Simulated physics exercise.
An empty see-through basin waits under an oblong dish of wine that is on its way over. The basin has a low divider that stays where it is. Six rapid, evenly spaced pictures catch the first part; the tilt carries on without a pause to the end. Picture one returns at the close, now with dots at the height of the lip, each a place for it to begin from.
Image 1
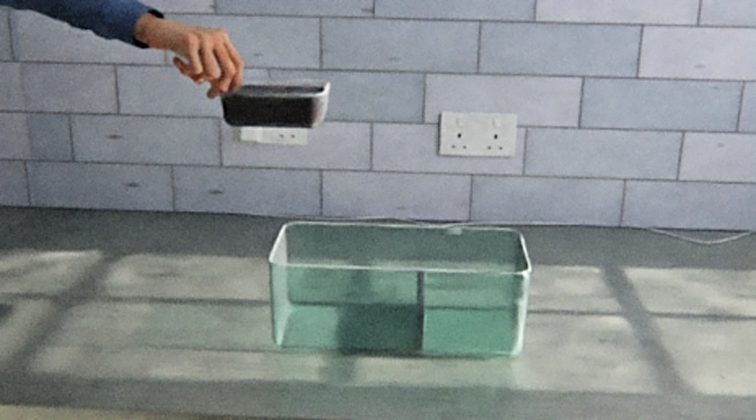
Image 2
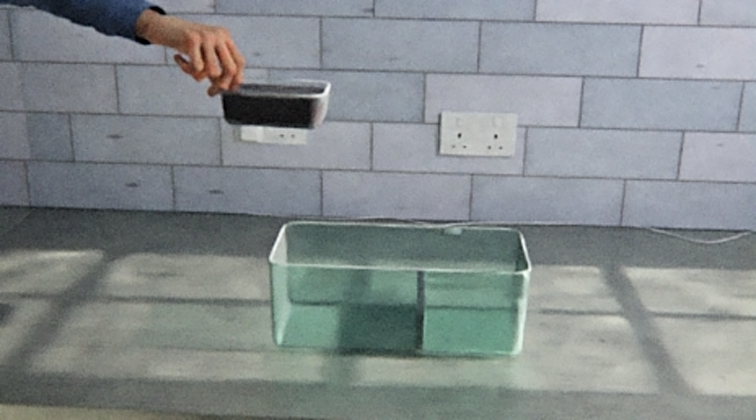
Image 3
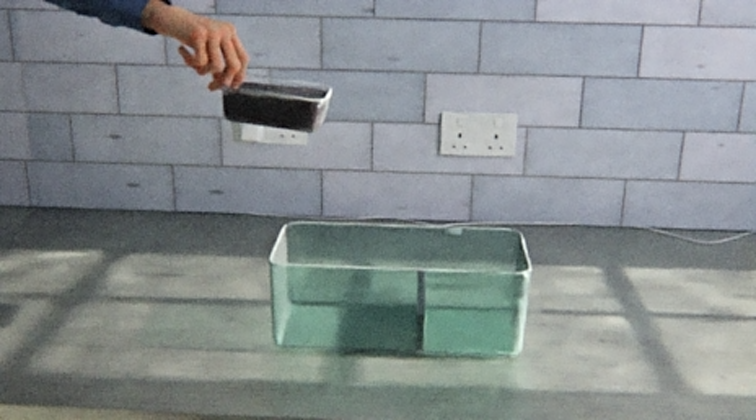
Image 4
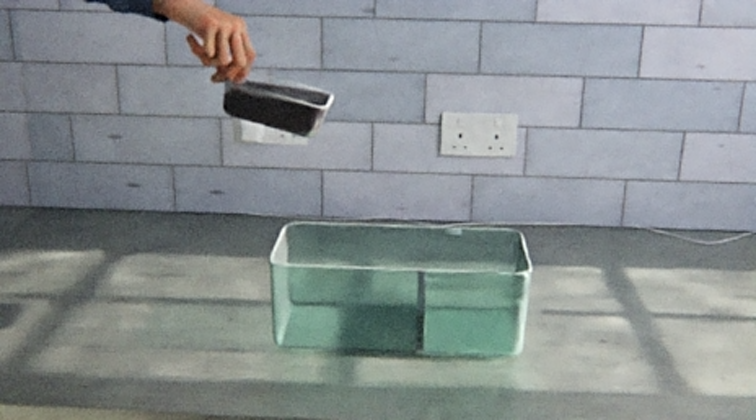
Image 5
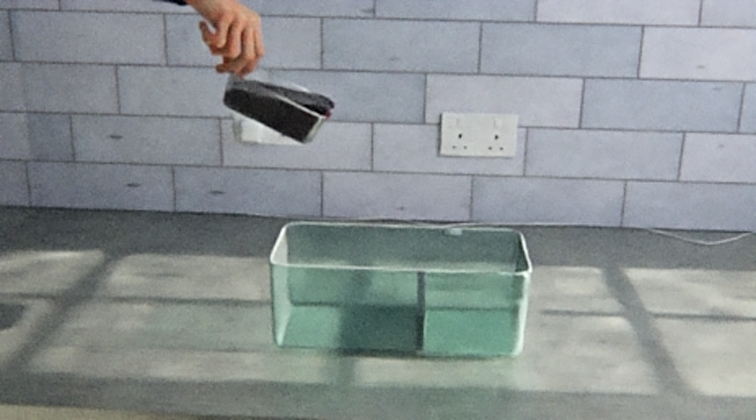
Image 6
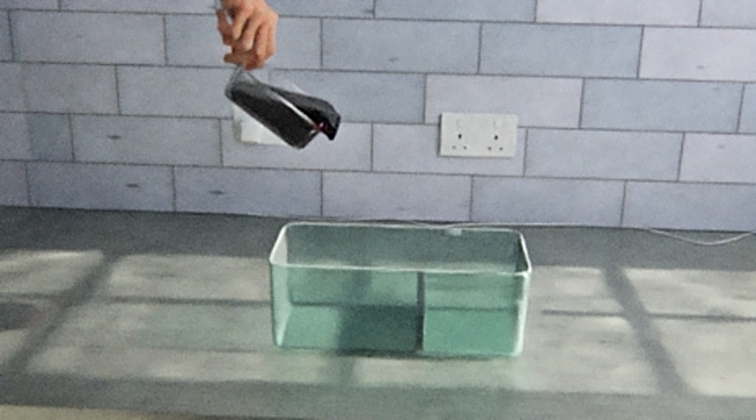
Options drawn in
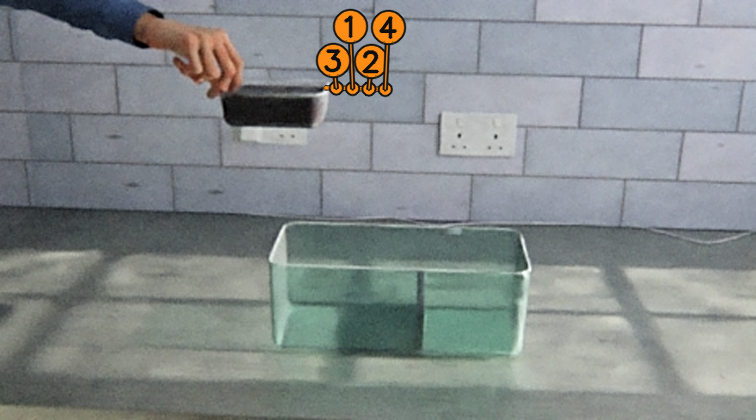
We see a hand holding an oblong dish of dark wine above an empty, see-through basin on a counter. The hand shifts right, tilting the dish steadily down to the right, and wine begins to come over its lip.
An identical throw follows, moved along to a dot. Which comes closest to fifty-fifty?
2 beats the others.
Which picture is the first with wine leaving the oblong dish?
Picture 5.
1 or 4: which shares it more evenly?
That is spot 4.
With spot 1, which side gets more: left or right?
The left side.
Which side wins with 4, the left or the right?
The right side.
On the marked copy, 1 at (352, 88); 2 at (368, 88); 3 at (336, 88); 4 at (385, 89).
For spot 1, about 94 % ends left of the wall and 3 % right of it.
For spot 2, about 55 % ends left of the wall and 44 % right of it.
For spot 3, about 93 % ends left of the wall and 5 % right of it.
For spot 4, about 25 % ends left of the wall and 74 % right of it.
